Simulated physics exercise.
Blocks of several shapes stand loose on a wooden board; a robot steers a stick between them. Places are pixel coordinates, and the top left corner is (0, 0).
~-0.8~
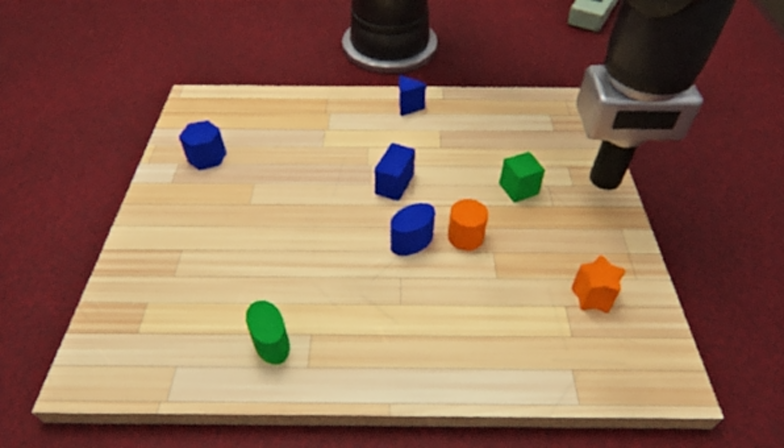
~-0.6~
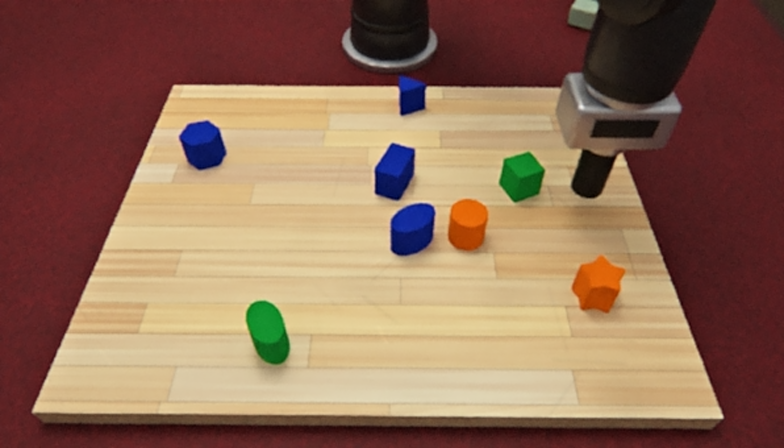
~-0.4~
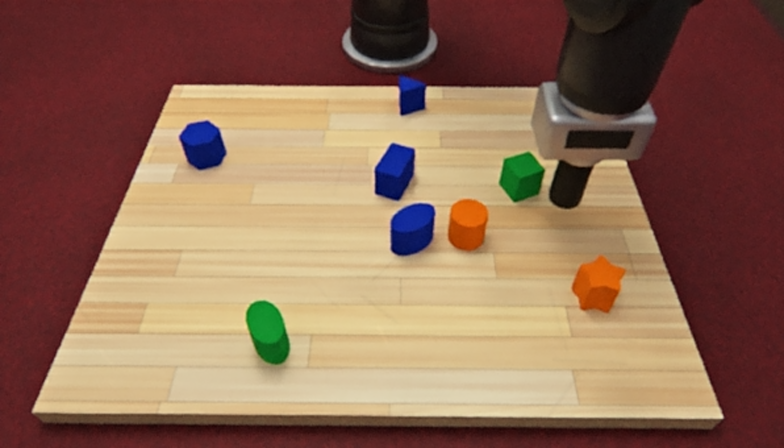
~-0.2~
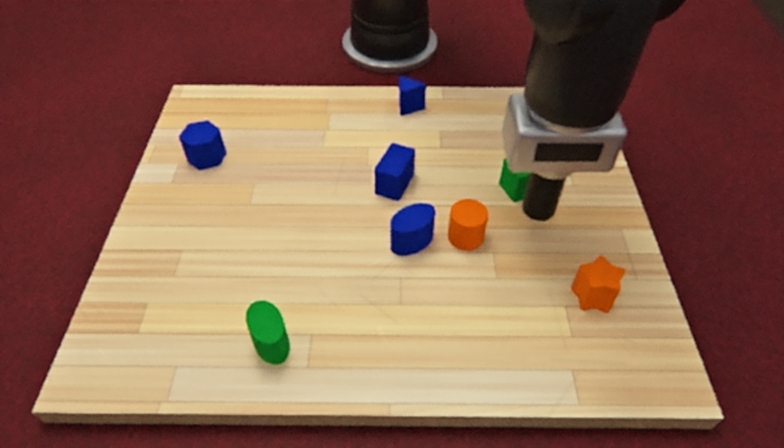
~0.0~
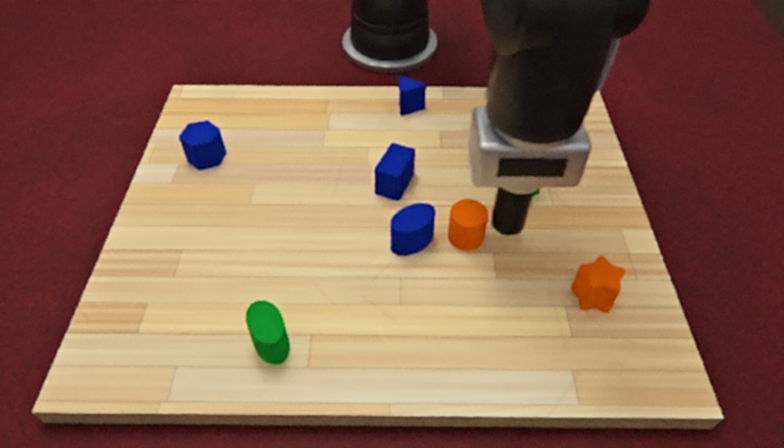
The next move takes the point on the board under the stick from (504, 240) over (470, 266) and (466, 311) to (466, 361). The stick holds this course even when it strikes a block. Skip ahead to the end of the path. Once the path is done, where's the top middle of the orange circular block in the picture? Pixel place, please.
Somewhere near (450, 216).
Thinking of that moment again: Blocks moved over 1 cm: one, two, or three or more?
Moved: 1.
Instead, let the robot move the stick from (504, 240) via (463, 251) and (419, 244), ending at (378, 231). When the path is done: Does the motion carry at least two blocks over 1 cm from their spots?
In short: Yes.
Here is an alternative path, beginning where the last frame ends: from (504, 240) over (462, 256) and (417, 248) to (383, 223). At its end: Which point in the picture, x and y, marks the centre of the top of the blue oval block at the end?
By then it is at (354, 182).
The first path, step by step. One third of the way, stick at (472, 251); blue oval block at (411, 215); orange circular block at (450, 216).
Two thirds of the way, stick at (468, 296); blue oval block at (411, 215); orange circular block at (450, 216).
At the end, stick at (469, 348); blue oval block at (411, 215); orange circular block at (450, 216); green square block still.
